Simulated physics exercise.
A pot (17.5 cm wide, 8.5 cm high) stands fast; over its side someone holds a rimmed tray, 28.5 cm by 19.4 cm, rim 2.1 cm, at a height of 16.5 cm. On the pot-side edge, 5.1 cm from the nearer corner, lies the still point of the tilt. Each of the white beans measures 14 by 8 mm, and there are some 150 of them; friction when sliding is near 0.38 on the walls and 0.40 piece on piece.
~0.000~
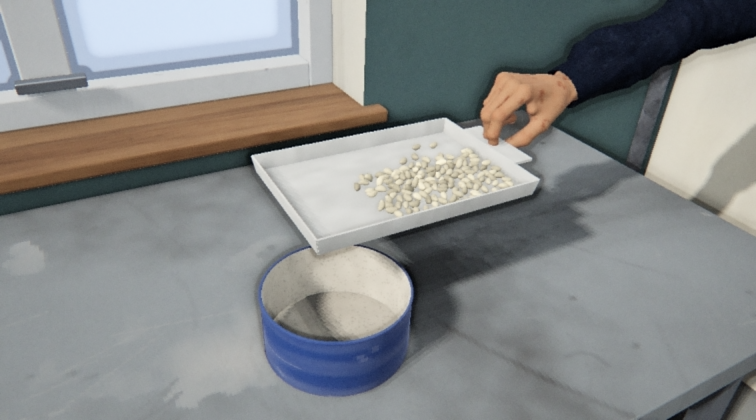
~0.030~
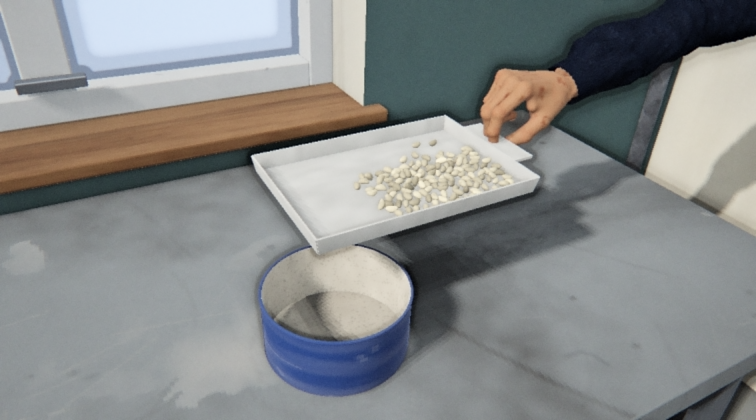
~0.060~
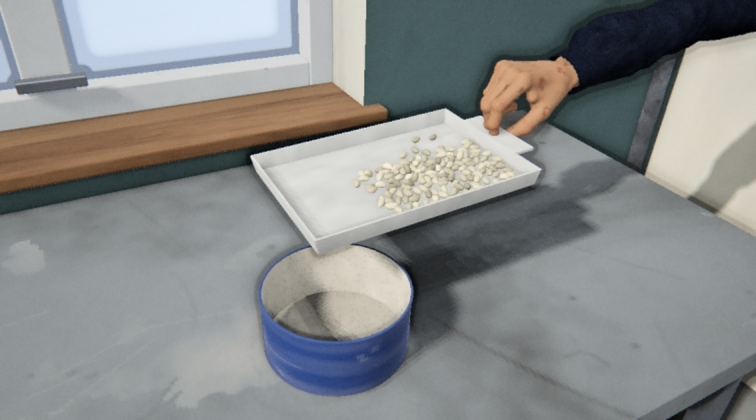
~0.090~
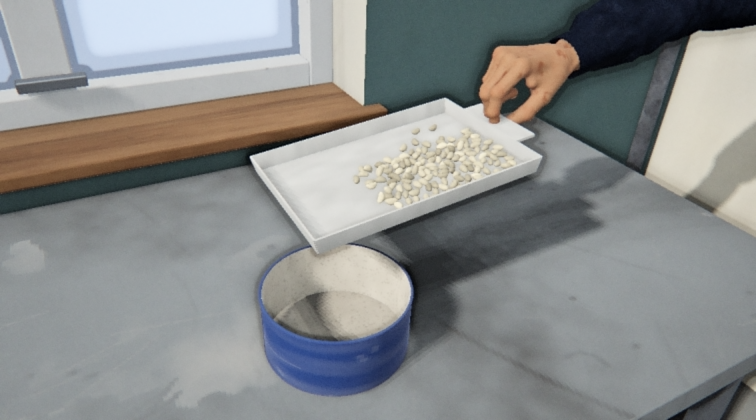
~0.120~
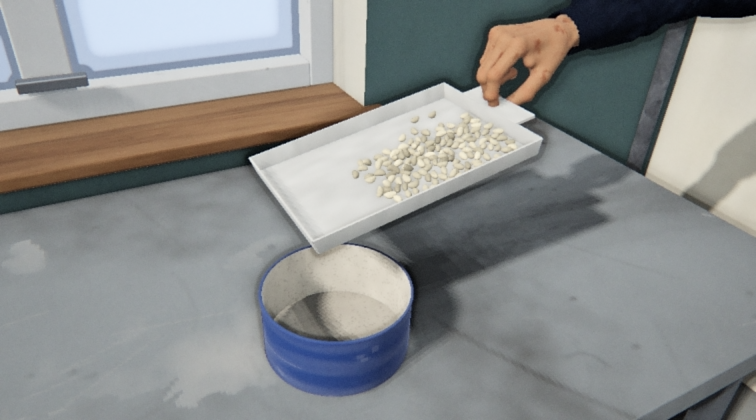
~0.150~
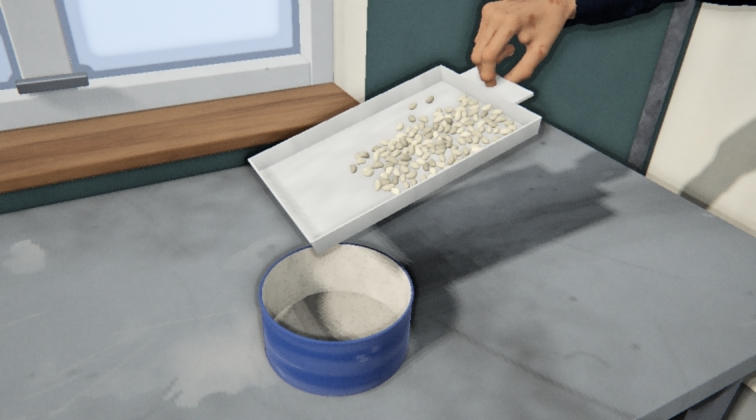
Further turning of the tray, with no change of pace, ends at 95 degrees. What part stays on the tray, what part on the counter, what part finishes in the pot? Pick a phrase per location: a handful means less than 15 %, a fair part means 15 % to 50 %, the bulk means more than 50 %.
Tray: A handful, counter: The bulk, pot: A handful.
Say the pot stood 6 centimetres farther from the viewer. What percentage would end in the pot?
It would be near 10 per cent.
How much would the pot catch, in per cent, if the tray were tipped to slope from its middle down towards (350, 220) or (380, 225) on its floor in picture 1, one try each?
That would be close to 30 per cent and then close to 55 per cent.
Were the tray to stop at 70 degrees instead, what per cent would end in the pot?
Share in the pot: Around 5 %.
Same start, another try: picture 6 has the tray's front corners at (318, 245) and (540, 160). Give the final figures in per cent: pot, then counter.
You'd end with pot at 75 and counter at 25.
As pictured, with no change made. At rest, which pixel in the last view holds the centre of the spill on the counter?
Around (145, 357).
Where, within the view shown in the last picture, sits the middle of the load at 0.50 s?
Estimated centre of load: Around (279, 184).
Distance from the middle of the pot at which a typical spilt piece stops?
Distance: Around 24 cm.
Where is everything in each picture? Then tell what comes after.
Tray tilt 0 degrees, front corners at (318, 238) and (535, 179); middle of the pieces at (433, 183); pot at (337, 287), in the first frame.
Tray tilt 1 degrees, front corners at (318, 237) and (535, 176); middle of the pieces at (434, 181), in the second frame.
Tray tilt 3 degrees, front corners at (317, 237) and (536, 169); middle of the pieces at (434, 176), in the third frame.
Tray tilt 6 degrees, front corners at (316, 237) and (537, 156), lowest corner left back; middle of the pieces at (434, 169), in the fourth frame.
Tray tilt 11 degrees, front corners at (315, 238) and (538, 138), lowest corner left back; middle of the pieces at (433, 158), in the fifth frame.
Tray tilt 17 degrees, front corners at (313, 239) and (536, 118), lowest corner left back; middle of the pieces at (431, 146); pot at (337, 287). The tray's pace is about 190 degrees a second, in the sixth frame.
After 0.36 s, tilt 57 degrees; the tray holds 100 %, the pot 0 %.
After 0.50 s, tilt 83 degrees; the tray holds 100 %, the pot 0 %.
After 0.77 s, tilt 95 degrees; the tray holds 0 %, the pot 5 %.
By 2.2 s all is still; tray 0 %, counter 95 %, pot 5 %.
